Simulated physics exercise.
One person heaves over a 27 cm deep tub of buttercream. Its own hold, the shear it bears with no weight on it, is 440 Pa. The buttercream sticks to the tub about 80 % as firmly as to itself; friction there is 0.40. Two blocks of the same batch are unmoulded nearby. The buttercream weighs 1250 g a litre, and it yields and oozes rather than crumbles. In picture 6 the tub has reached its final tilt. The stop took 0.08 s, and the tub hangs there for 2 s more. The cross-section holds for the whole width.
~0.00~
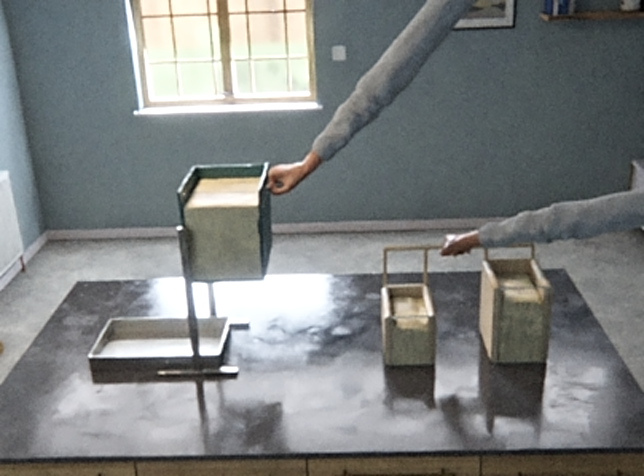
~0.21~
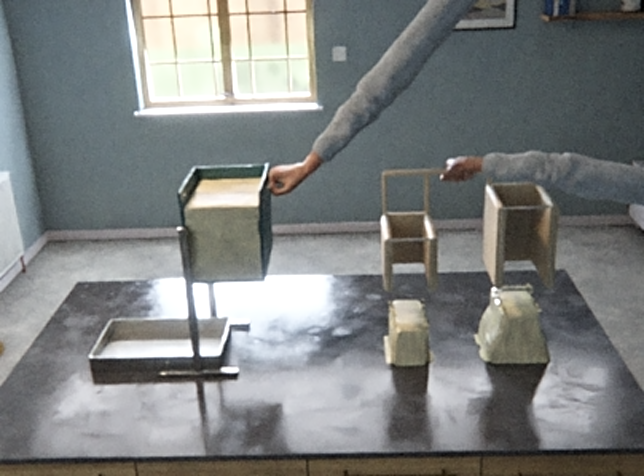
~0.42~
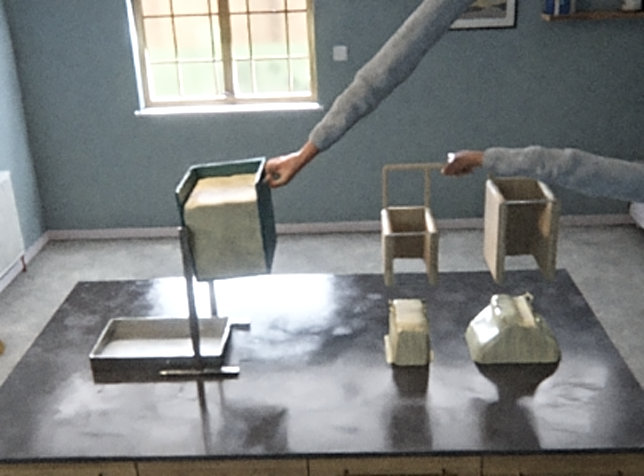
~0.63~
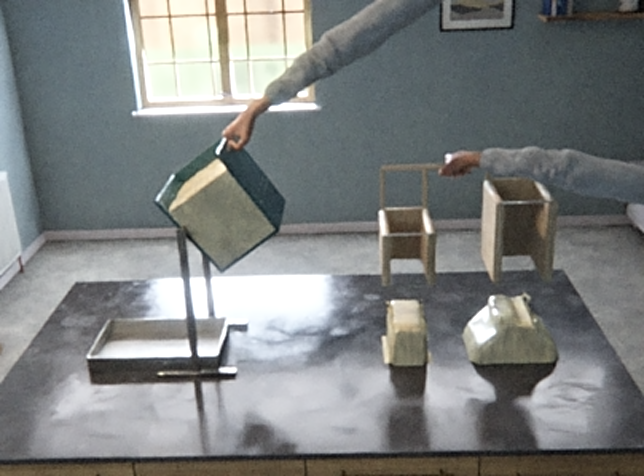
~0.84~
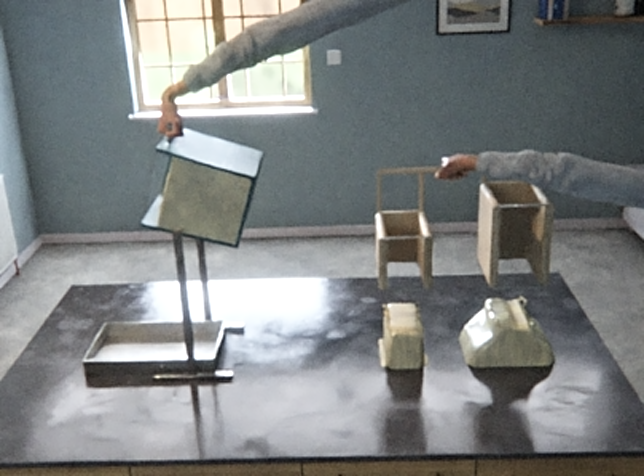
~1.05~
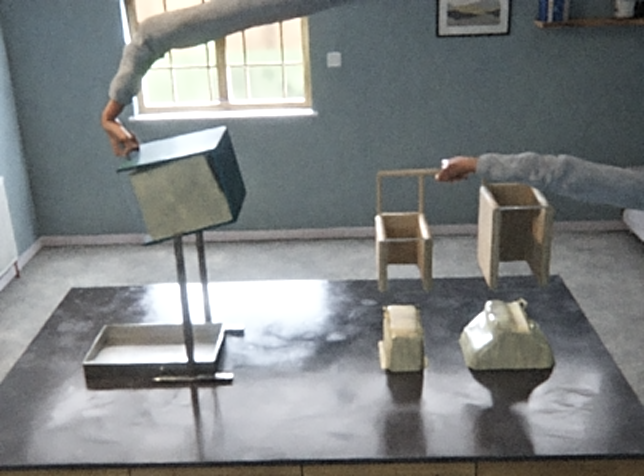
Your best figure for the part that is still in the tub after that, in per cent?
The part that is still in the tub after that is near 34 %.
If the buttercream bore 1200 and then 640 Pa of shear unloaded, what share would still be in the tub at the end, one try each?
In that order: 100 %, 45 %.
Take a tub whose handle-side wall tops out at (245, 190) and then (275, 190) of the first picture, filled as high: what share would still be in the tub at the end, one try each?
In turn about 45 %, 30 %.
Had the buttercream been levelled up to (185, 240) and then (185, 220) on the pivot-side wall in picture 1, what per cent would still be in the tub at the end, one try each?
In that order: 60 %, 45 %.
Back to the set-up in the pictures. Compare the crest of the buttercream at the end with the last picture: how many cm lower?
Roughly 14 cm.
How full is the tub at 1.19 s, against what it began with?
Near 80 %.
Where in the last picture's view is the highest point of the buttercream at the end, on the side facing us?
Around (205, 205).
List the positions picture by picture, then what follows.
In the first frame, handle-side rim at (258, 191), tilt 0 degrees; crest of the buttercream at (253, 205); block heights 14 cm, 21 cm (left to right).
In the second frame, handle-side rim at (258, 192), tilt 0 degrees; crest of the buttercream at (253, 205); block heights 13 cm, 17 cm (left to right).
In the third frame, handle-side rim at (255, 185), tilt 5 degrees; crest of the buttercream at (249, 200); block heights 13 cm, 14 cm (left to right).
In the fourth frame, handle-side rim at (216, 156), tilt 36 degrees; crest of the buttercream at (222, 172); block heights 13 cm, 14 cm (left to right).
In the fifth frame, handle-side rim at (157, 152), tilt 72 degrees; crest of the buttercream at (179, 160); block heights 13 cm, 14 cm (left to right).
In the sixth frame, handle-side rim at (118, 173), tilt 102 degrees; crest of the buttercream at (198, 157); block heights 13 cm, 14 cm (left to right).
After 1.19 s, the tub is at 102 degrees and holds 82 %.
After 1.36 s, the tub is at 102 degrees and holds 49 %.
After 1.53 s, the tub is at 102 degrees and holds 36 %.
After 1.70 s, the tub is at 102 degrees and holds 34 %.
After 3.05 s, the tub is at 102 degrees and holds 34 %.
